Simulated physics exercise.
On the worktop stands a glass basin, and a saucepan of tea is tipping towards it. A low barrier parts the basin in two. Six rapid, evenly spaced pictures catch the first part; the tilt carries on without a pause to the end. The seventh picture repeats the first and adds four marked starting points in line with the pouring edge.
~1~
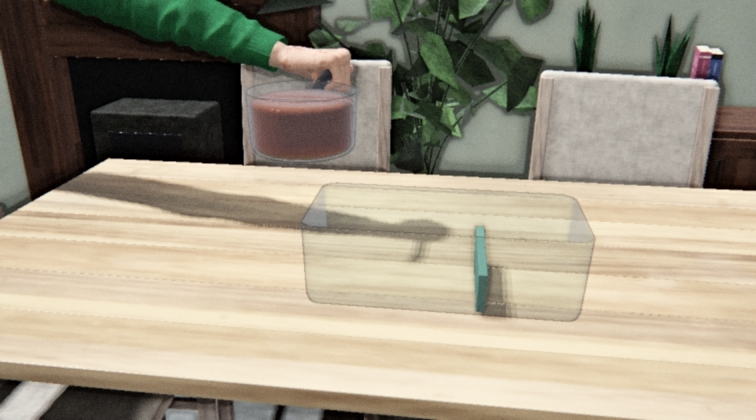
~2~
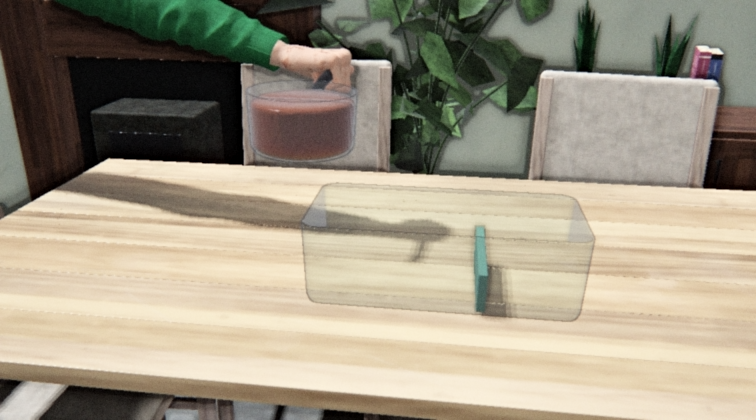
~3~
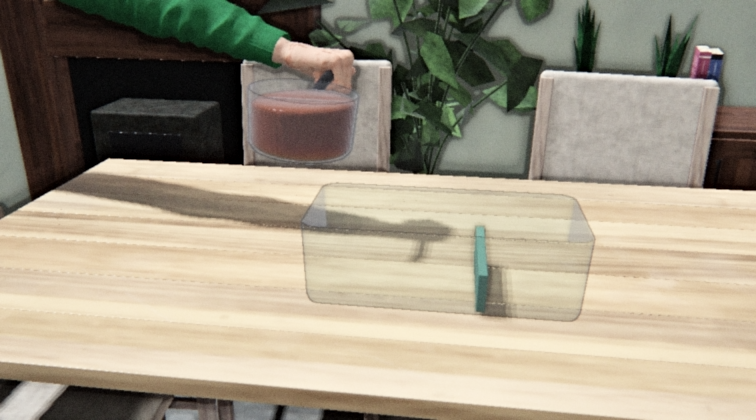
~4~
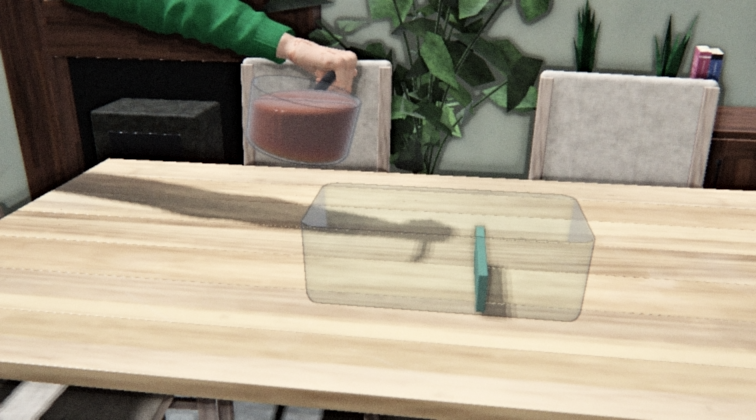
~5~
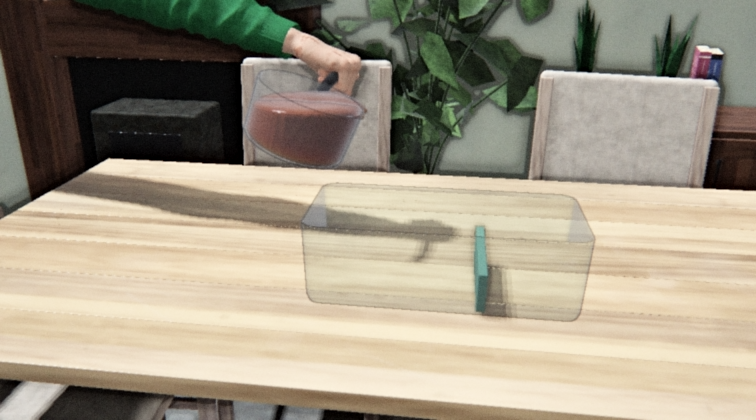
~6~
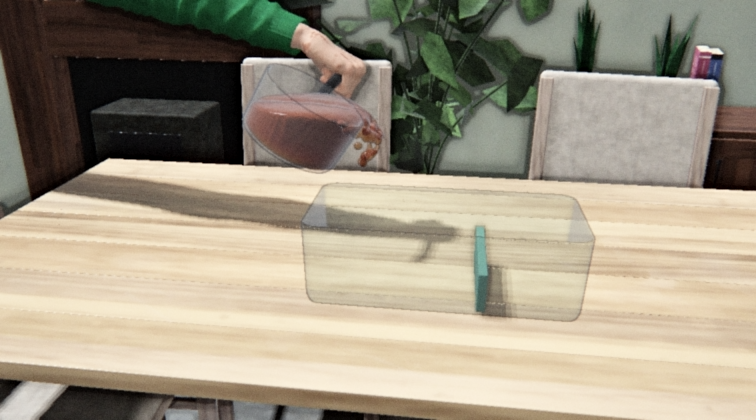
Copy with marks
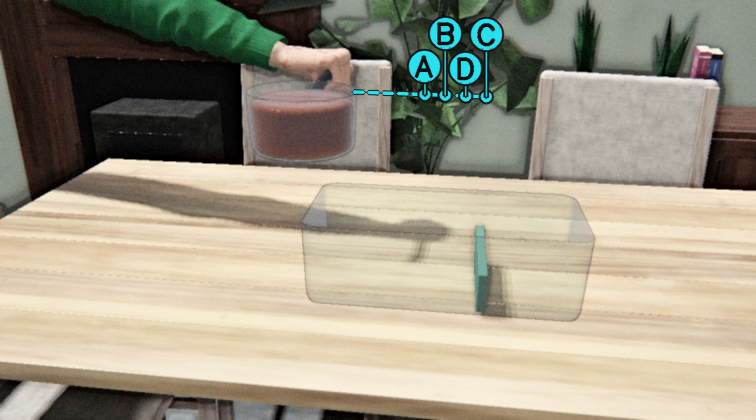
A saucepan of reddish-brown tea, gripped by a hand in a green sleeve, hangs level above a wooden table, up and left of a clear basin parted by a low green barrier. The hand then tilts the pan steadily rightward, and tea slips over its lowered lip in small drops.
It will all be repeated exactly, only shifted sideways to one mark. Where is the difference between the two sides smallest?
B works best here.
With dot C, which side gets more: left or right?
More ends on the right.
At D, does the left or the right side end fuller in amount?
More ends on the right.
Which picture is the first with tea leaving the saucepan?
Picture 5.
On the marked copy, A at (424, 94); B at (445, 95); C at (486, 96); D at (465, 96).
For dot A, about 75 % ends left of the wall and 23 % right of it.
For dot B, about 45 % ends left of the wall and 54 % right of it.
For dot C, about 15 % ends left of the wall and 85 % right of it.
For dot D, about 27 % ends left of the wall and 73 % right of it.
